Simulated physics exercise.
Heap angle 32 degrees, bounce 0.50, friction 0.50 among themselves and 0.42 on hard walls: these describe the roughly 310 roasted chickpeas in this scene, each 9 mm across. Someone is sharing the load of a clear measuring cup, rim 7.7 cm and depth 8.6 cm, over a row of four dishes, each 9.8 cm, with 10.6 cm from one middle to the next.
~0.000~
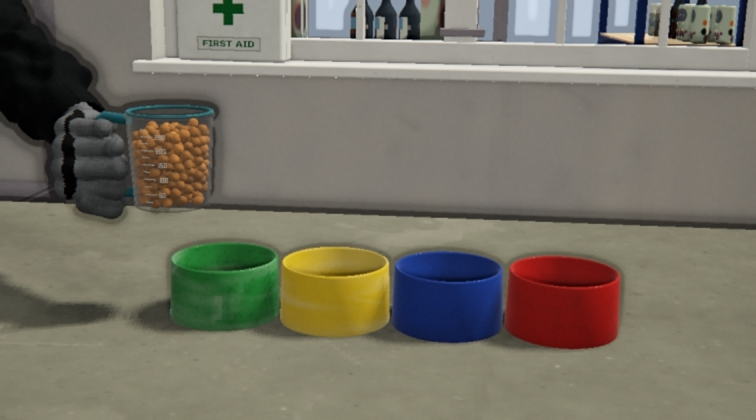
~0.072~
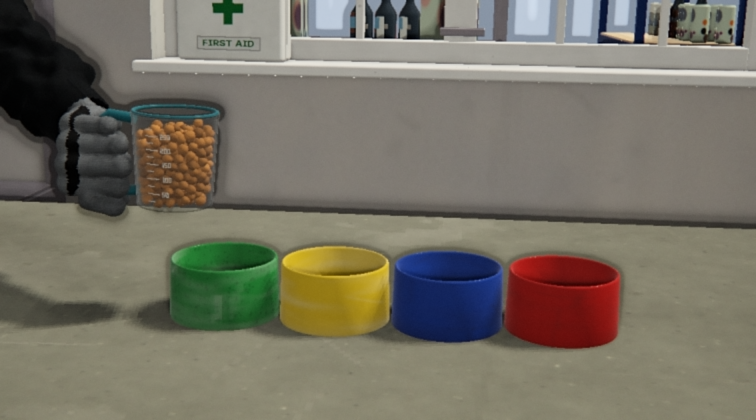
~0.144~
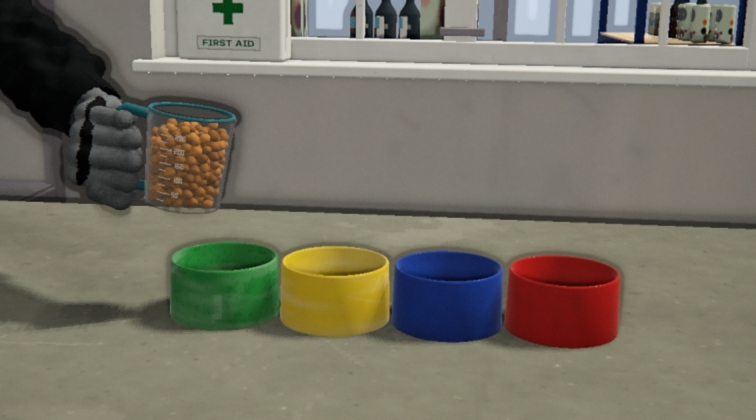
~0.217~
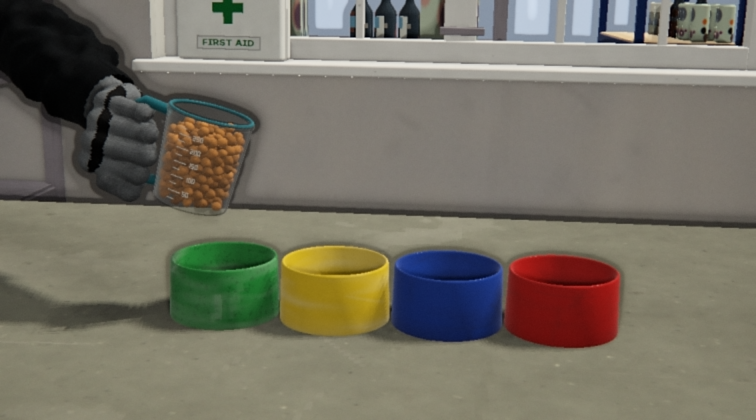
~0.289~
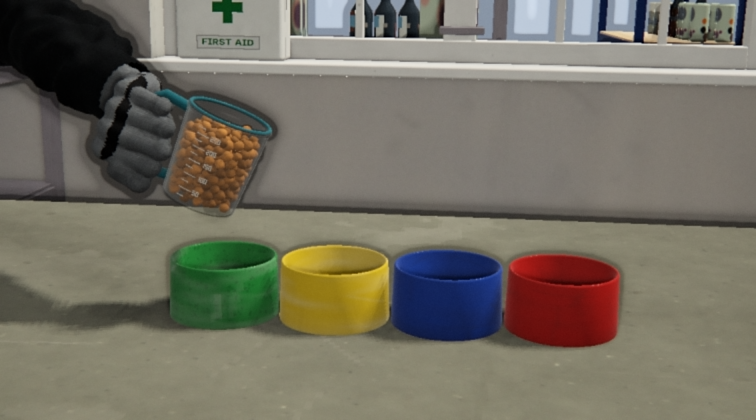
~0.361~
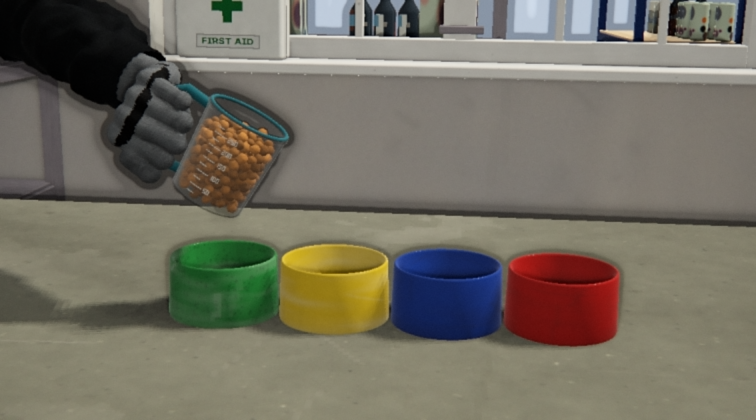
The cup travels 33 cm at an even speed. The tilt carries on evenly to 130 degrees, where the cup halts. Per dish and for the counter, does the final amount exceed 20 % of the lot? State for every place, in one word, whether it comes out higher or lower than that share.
Red dish: Lower, blue dish: Higher, green dish: Lower, yellow dish: Lower, counter: Lower.
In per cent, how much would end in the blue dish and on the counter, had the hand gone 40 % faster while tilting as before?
The shares would then be blue 0 and counter 0.
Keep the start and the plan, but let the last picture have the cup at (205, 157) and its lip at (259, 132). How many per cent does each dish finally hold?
In the end red holds 0, blue holds 90, green holds 0, yellow holds 10.
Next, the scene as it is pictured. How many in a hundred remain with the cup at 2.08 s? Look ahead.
Roughly 0 per cent of the load.
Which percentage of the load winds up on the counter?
10 %.
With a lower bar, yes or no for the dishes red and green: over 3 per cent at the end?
Checking red: It clears; checking green: It falls short.
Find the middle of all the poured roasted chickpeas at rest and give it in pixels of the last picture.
About (464, 303).
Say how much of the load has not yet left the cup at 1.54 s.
It works out to about 0 per cent of the load.
Then, at 1.07 s, tilt 98 degrees; cup holds 90 %, blue 5 %.
Then, at 1.54 s, tilt 130 degrees; cup holds 0 %, red 5 %, blue 85 %.
Then, at 2.08 s, tilt 130 degrees; cup holds 0 %, red 10 %, blue 80 %.
At rest (2.4 s), red 10 %, blue 80 %, green 0 %, yellow 0 %, counter 10 %.
